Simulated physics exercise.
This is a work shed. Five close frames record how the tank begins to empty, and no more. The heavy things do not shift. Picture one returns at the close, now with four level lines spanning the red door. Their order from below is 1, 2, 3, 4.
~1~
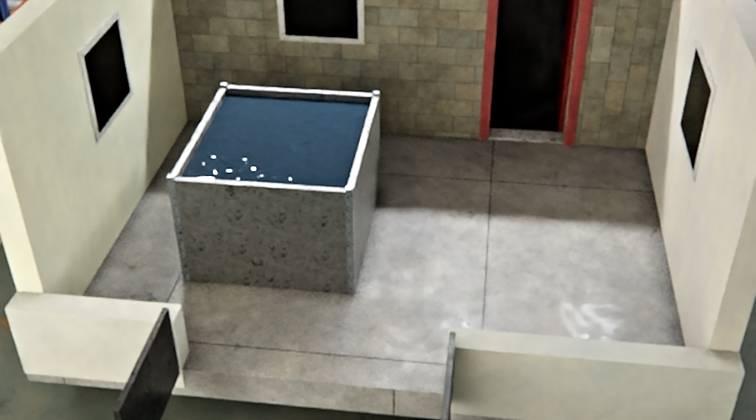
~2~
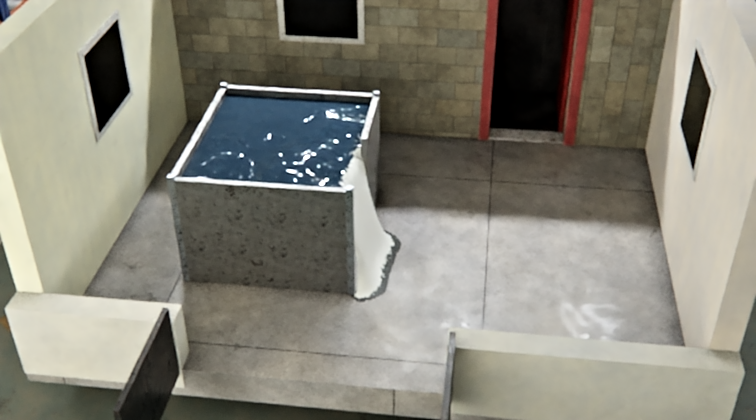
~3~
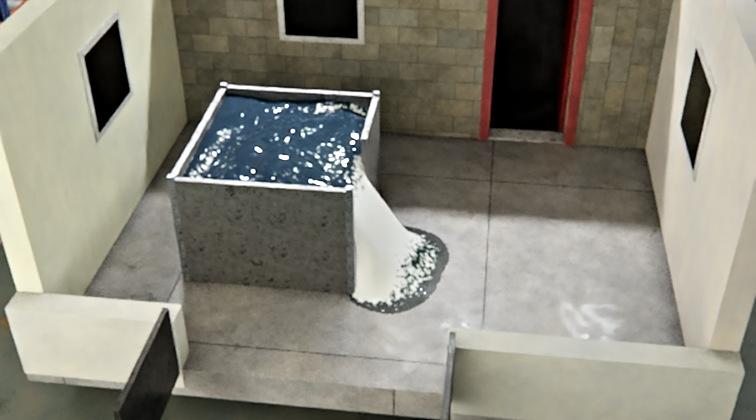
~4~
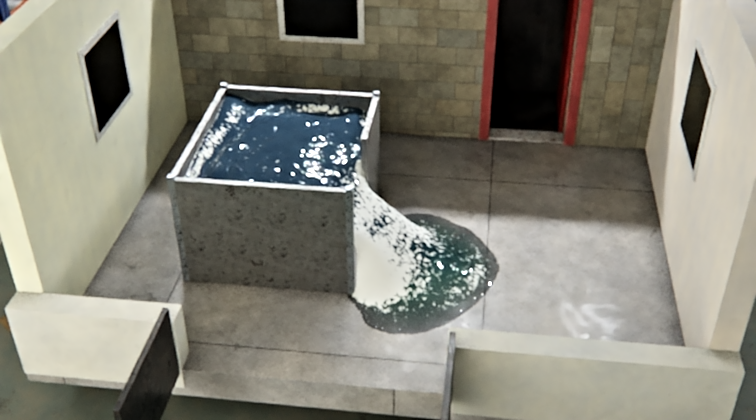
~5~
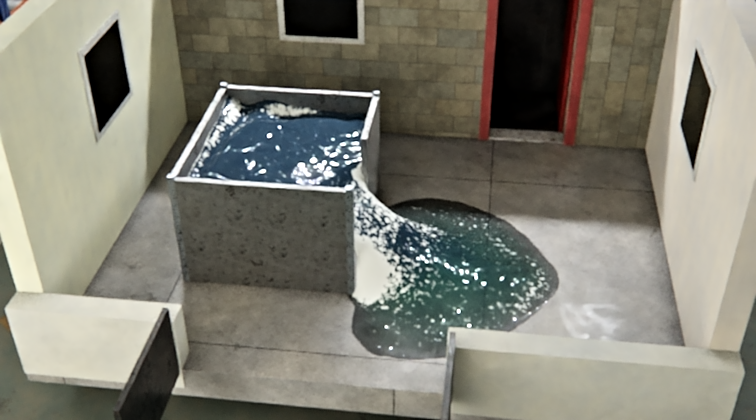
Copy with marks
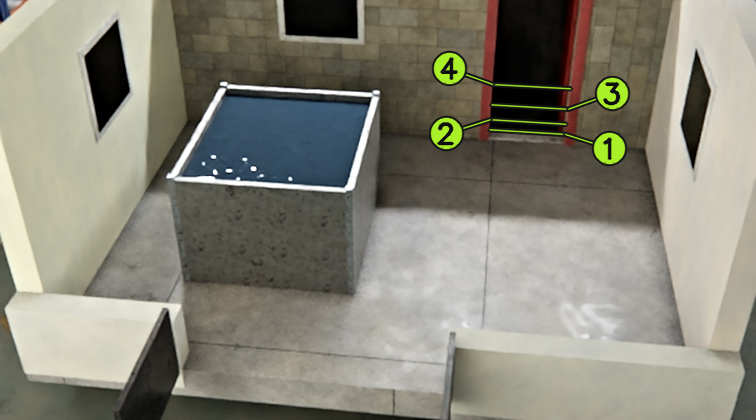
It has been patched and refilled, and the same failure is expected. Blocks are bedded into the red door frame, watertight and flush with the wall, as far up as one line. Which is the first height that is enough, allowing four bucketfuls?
That is height 2.
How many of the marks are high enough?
Three of them.
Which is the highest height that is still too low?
It is 1.
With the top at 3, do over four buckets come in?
No, that is safe.
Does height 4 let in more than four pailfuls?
No, that is safe.
On the marked copy, 1 at (527, 132); 2 at (528, 122); 3 at (529, 107); 4 at (531, 86); from the bottom up 1, 2, 3, 4.
With 1, about 11 bucketfuls get in.
With 2, a splash gets over, under a bucket.
With 3, nothing gets over.
With 4, nothing gets over.
